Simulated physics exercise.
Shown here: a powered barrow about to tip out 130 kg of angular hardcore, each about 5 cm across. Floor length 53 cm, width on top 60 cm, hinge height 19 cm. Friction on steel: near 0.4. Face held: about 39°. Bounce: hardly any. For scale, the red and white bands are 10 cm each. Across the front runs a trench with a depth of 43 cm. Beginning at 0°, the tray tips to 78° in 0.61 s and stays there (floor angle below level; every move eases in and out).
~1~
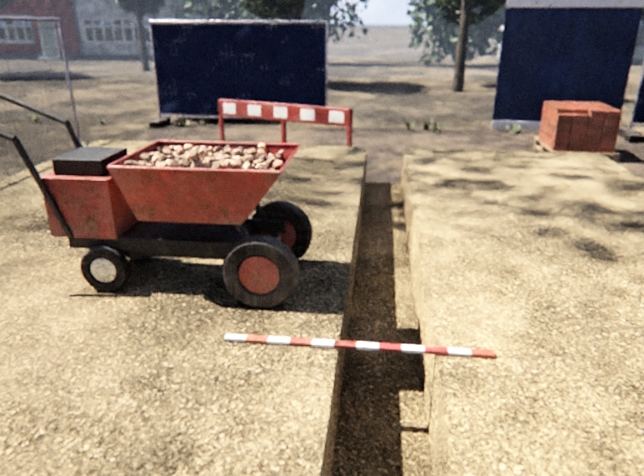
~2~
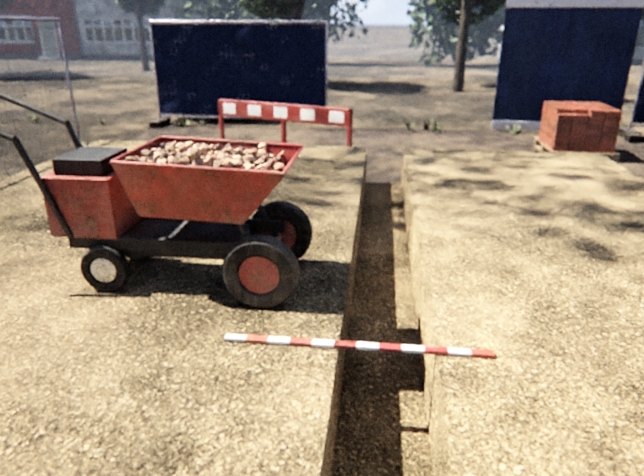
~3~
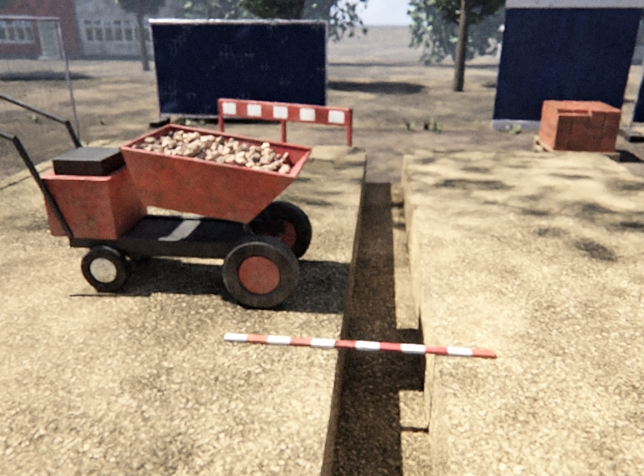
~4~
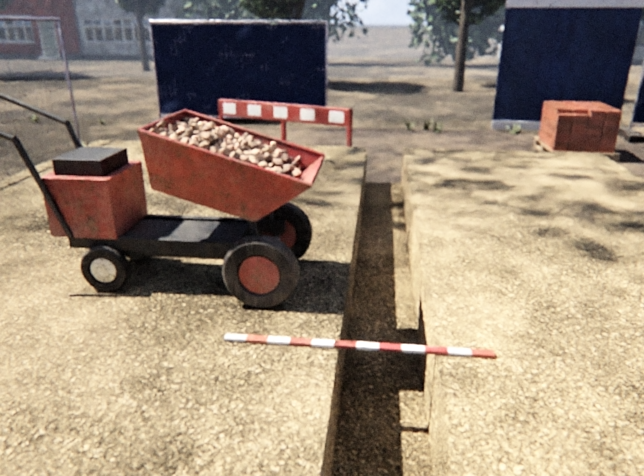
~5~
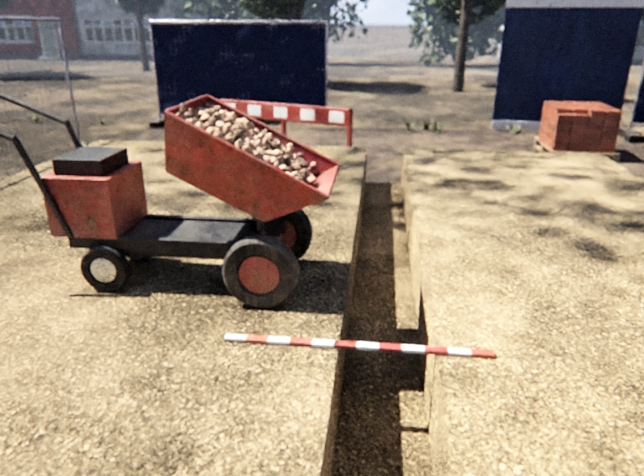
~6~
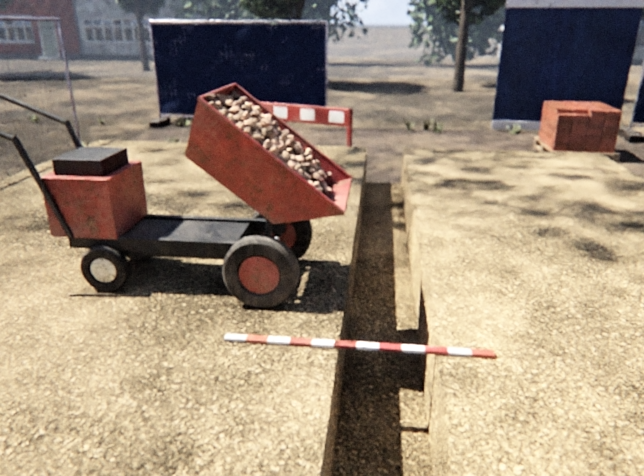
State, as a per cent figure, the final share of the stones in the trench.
The final share is about 60 per cent.
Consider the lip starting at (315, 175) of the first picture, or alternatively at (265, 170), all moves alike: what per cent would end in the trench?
I'd expect some 30 per cent, then some 75.
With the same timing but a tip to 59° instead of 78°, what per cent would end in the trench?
With that change, near 35 per cent.
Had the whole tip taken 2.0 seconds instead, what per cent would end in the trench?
About 95 percent, I'd say.
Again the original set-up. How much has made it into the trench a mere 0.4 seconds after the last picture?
By that point it's something like 40 in a hundred.
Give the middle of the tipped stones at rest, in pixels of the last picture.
Roughly at (415, 338).
Then, 0.2 s after the last picture the floor is at 66°, 100 % in the tray; the foremost stones are at (367, 233).
Then, 0.4 s after the last picture the floor is at 78°, 45 % in the tray, 38 % in the trench, 17 % past the trench; the foremost stones are at (462, 273).
Then, 0.8 s after the last picture the floor is at 78°, 4 % in the tray, 56 % in the trench, 40 % past the trench; the foremost stones are at (639, 298).
Then, 2.7 s after the last picture the floor is at 78°, 0 % in the tray, 60 % in the trench, 40 % past the trench; the foremost stones are past the picture's edge.
